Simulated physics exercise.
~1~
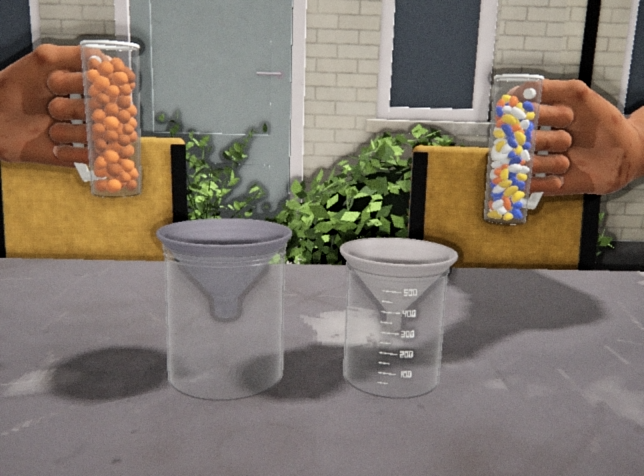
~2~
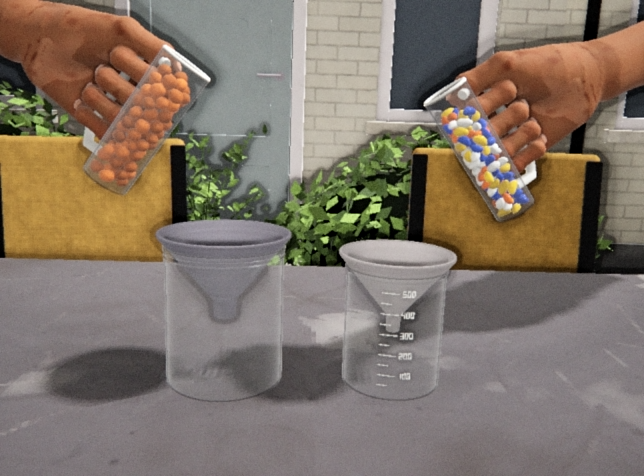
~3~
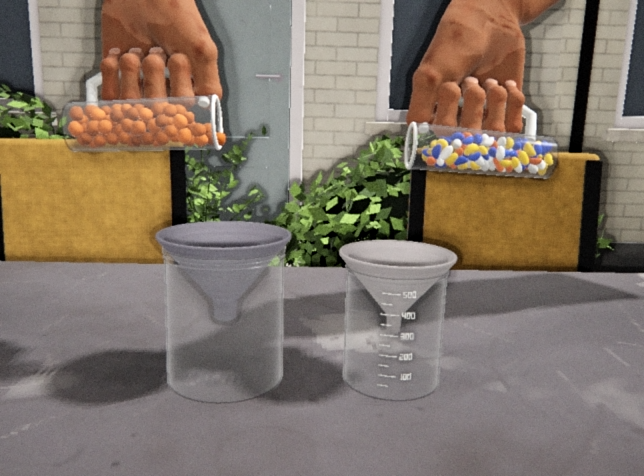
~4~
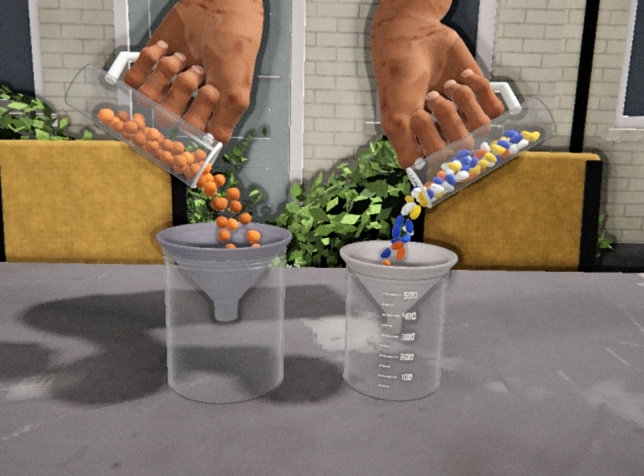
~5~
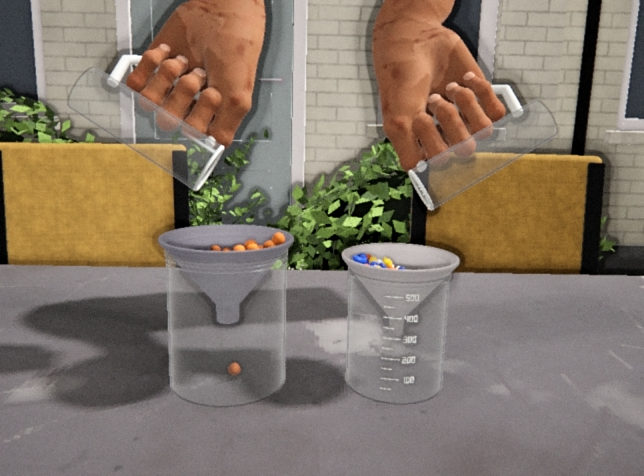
Two hands pour orange balls and colorful pellets into funnels, where nearly all get stuck.
